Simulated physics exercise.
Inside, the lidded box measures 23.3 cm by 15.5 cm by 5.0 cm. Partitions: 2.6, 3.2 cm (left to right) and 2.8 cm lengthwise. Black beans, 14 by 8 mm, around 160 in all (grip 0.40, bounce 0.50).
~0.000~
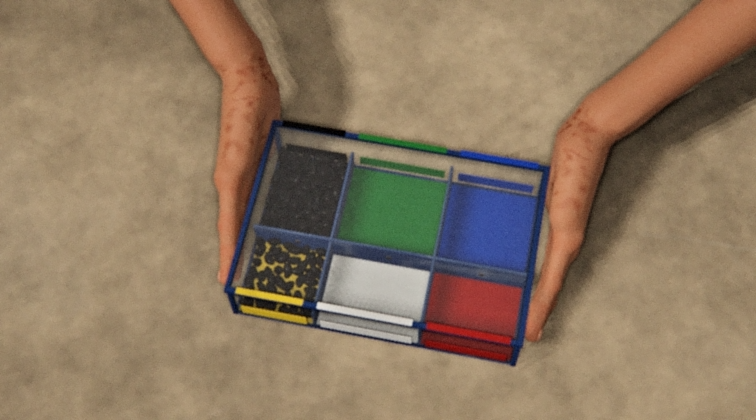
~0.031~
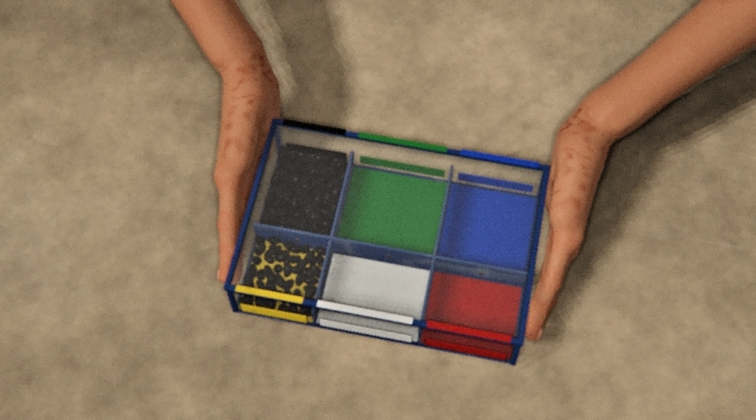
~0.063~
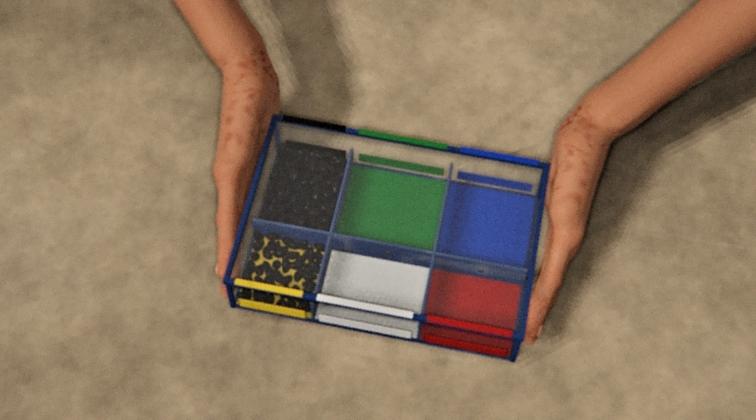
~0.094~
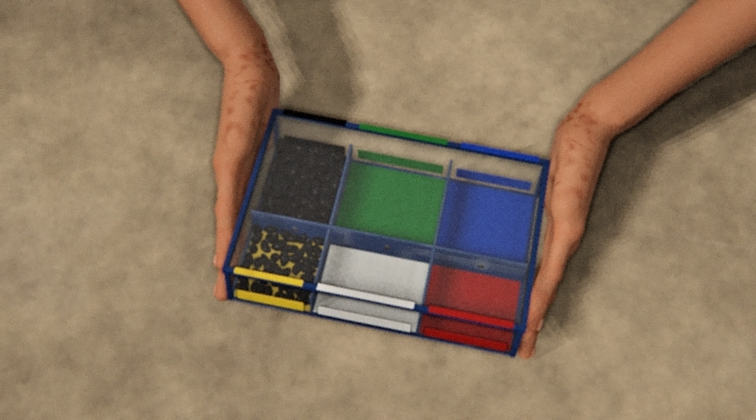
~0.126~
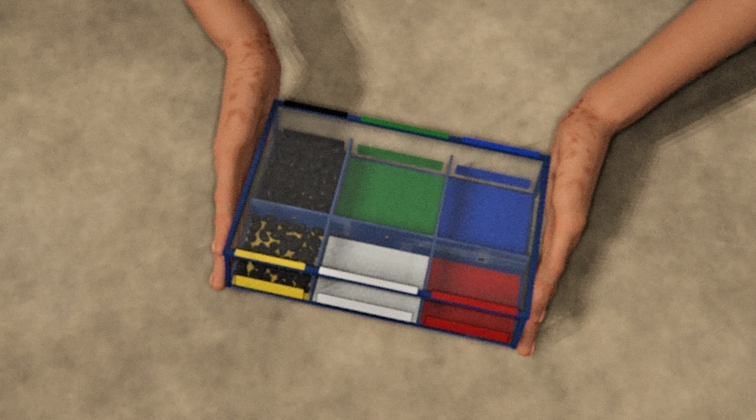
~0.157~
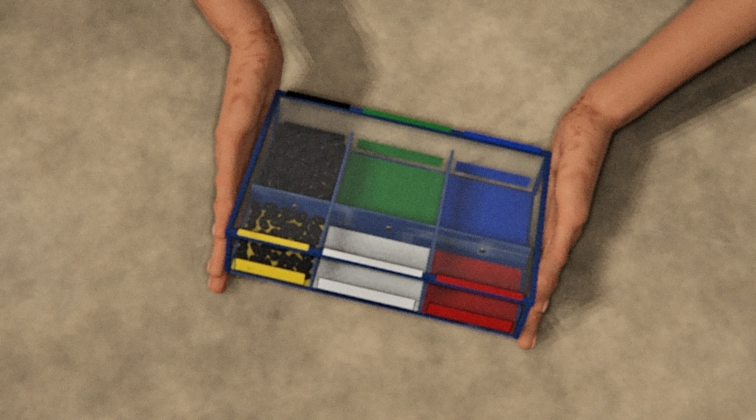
Two hands reach in from the top of the view, one on each side of a clear, blue-edged box, seen from above over a mottled beige surface. The box has six compartments: black, green and blue across the back, and black-speckled yellow, white and red along the front. Held between the palms, it tilts slowly at first, then more noticeably, its front side rising slightly in view while the camera stays still.
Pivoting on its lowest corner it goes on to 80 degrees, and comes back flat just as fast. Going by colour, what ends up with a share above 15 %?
Red: Below, blue: Below, green: Above, yellow: Below, white: Below, black: Above.
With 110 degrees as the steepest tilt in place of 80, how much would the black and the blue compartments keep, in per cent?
Black 55; blue 10.
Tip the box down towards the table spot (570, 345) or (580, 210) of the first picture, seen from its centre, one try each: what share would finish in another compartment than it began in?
About 75 and 70 per cent.
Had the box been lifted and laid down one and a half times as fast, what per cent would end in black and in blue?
Then: Black 60, blue 0.
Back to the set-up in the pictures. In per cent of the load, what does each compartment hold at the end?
Red 0; blue 0; green 30; yellow 10; white 0; black 60.
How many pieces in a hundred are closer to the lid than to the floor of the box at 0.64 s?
Roughly 50 per cent.
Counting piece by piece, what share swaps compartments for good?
Roughly 40 per cent.
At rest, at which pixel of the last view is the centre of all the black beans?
Near (326, 176).
After 0.64 s, tilt 79 degrees; green 5 %, yellow 30 %, black 65 %.
Then, at 0.96 s, tilt 33 degrees; green 30 %, yellow 10 %, black 60 %.
After 1.37 s, tilt 0 degrees; green 30 %, yellow 10 %, black 60 %.
At rest (1.9 s), red 0 %, blue 0 %, green 30 %, yellow 10 %, white 0 %, black 60 %.
